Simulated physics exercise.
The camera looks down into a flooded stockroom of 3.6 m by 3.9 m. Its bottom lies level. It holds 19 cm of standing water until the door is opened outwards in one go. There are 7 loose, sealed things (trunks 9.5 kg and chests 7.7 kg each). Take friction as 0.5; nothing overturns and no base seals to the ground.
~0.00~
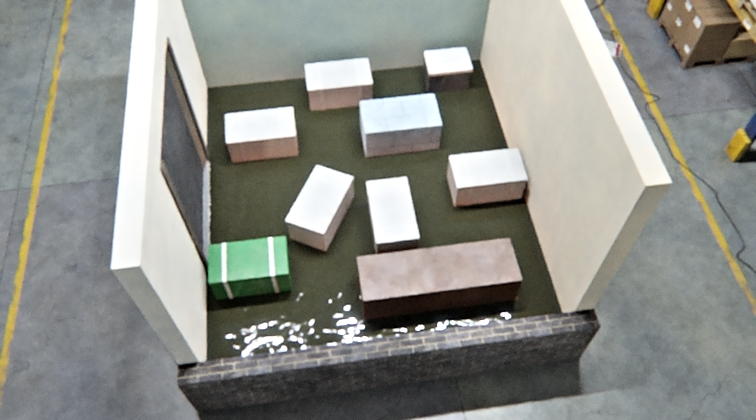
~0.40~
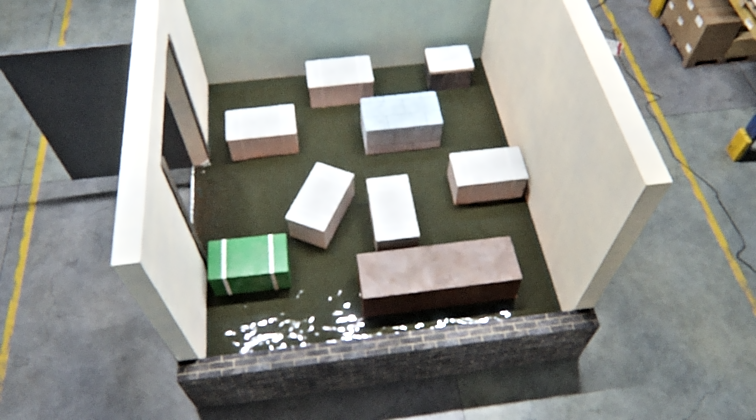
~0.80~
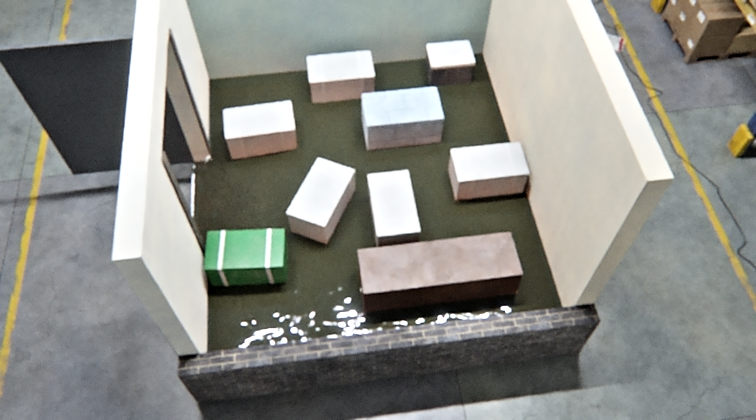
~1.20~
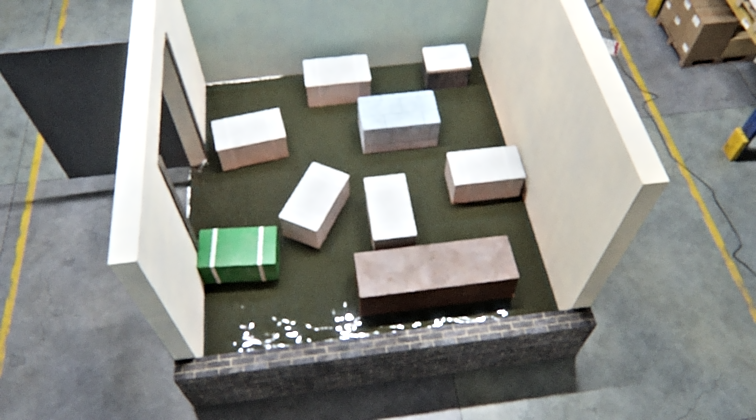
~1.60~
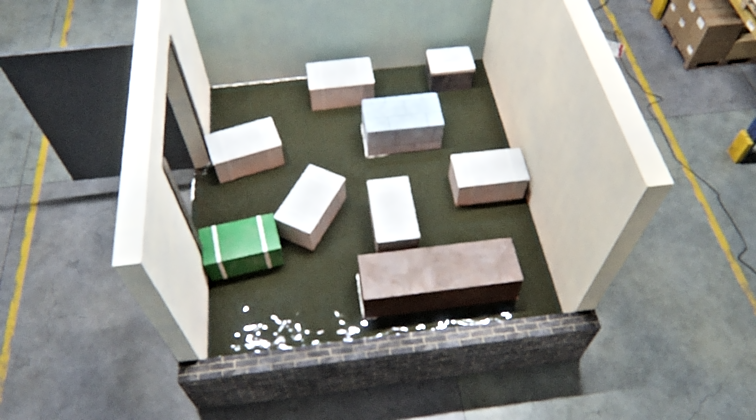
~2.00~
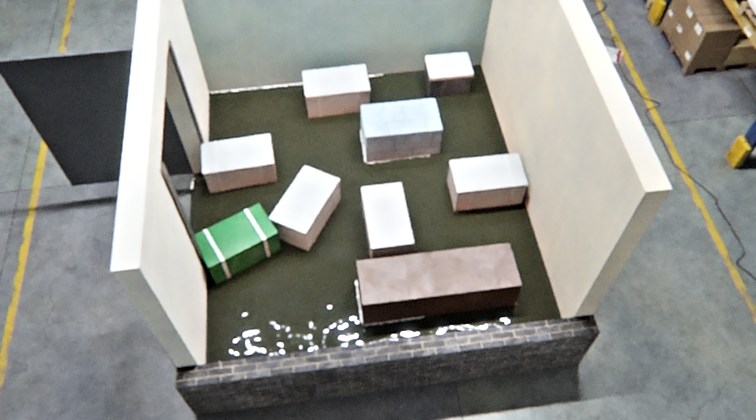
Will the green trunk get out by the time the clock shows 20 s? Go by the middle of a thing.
The green trunk leaves.
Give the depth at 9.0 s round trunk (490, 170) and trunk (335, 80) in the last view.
About 12 and 10 cm.
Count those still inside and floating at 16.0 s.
I count 2.
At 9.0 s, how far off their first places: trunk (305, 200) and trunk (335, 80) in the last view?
In that order: Washed out, 120 cm.
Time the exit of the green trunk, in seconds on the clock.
Near 3.5 s.
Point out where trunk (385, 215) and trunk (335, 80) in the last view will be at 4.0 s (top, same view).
Around (342, 221) and (302, 88).
After 4.0 s the green trunk has gone out; 2 of 7 are out; 5 afloat.
After 9.0 s the green trunk has gone out; 3 of 7 are out; 4 afloat.
After 16.0 s the green trunk has gone out; 5 of 7 are out; 2 afloat.
After 20.0 s the green trunk has gone out; 5 of 7 are out; 2 afloat.
